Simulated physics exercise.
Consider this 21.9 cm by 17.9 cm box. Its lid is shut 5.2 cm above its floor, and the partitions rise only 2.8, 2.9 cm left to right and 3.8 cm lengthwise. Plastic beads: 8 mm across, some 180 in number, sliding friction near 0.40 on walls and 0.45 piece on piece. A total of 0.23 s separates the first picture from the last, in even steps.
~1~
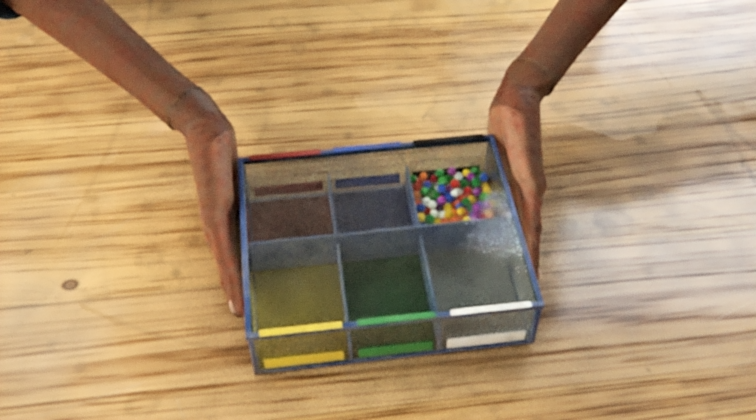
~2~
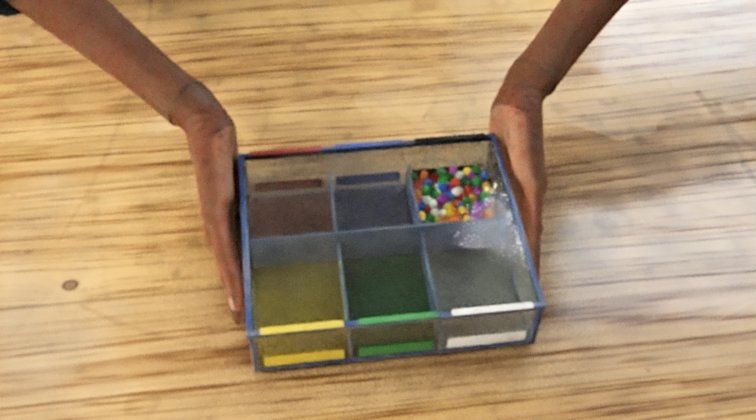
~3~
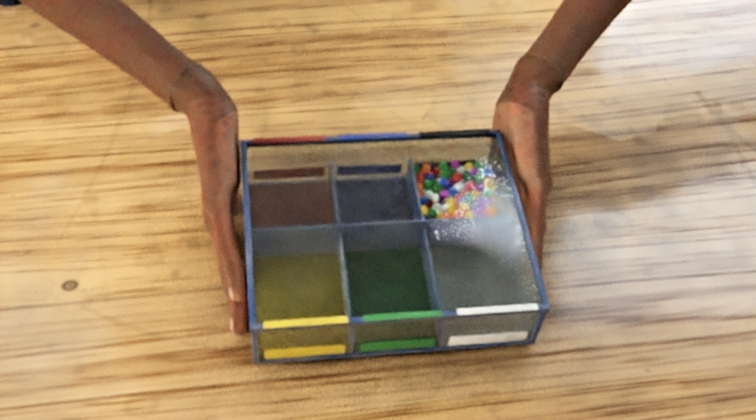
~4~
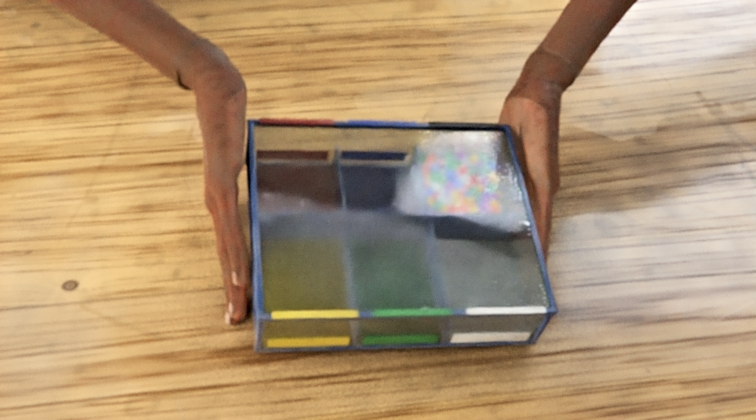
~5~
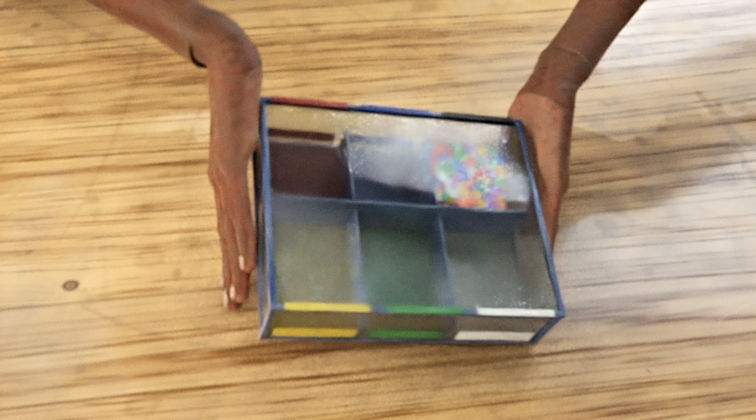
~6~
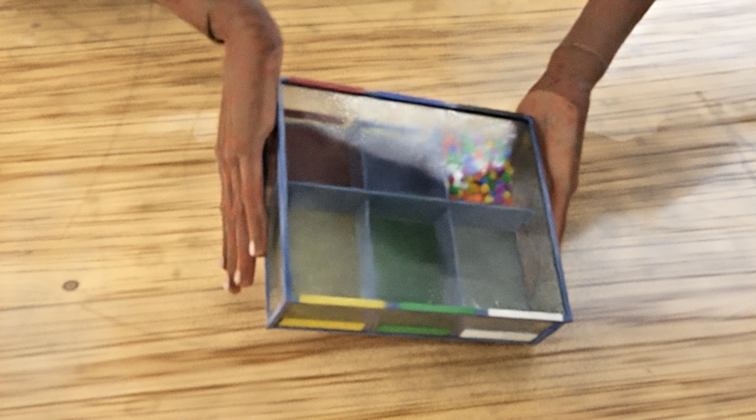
Two hands tilt a clear divided box of colorful beads down toward the right.
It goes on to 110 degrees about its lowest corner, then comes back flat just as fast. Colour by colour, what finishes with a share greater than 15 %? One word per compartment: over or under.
Red compartment under, blue compartment under, green compartment under, yellow compartment under, white compartment under, black compartment over.
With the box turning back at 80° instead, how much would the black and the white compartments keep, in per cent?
Black 95; white 5.
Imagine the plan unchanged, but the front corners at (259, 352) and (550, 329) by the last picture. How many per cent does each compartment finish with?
Red 0, blue 0, green 0, yellow 0, white 25, black 75.
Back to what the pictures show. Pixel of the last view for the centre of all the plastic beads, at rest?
Roughly (471, 215).
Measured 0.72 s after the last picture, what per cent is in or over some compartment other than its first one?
Around 5 in a hundred.
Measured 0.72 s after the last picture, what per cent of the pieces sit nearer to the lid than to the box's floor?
Roughly 60 per cent.
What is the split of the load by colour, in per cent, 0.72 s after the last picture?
Red = 0, blue = 0, green = 0, yellow = 0, white = 5, black = 95 (per cent).
Then, 0.72 s after the last picture, tilt 109 degrees; white 5 %, black 95 %.
Then, 1.19 s after the last picture, tilt 47 degrees; white 5 %, black 95 %.
Then, 1.74 s after the last picture, tilt 0 degrees; white 5 %, black 95 %.
In the end, red 0 %, blue 0 %, green 0 %, yellow 0 %, white 5 %, black 95 %.
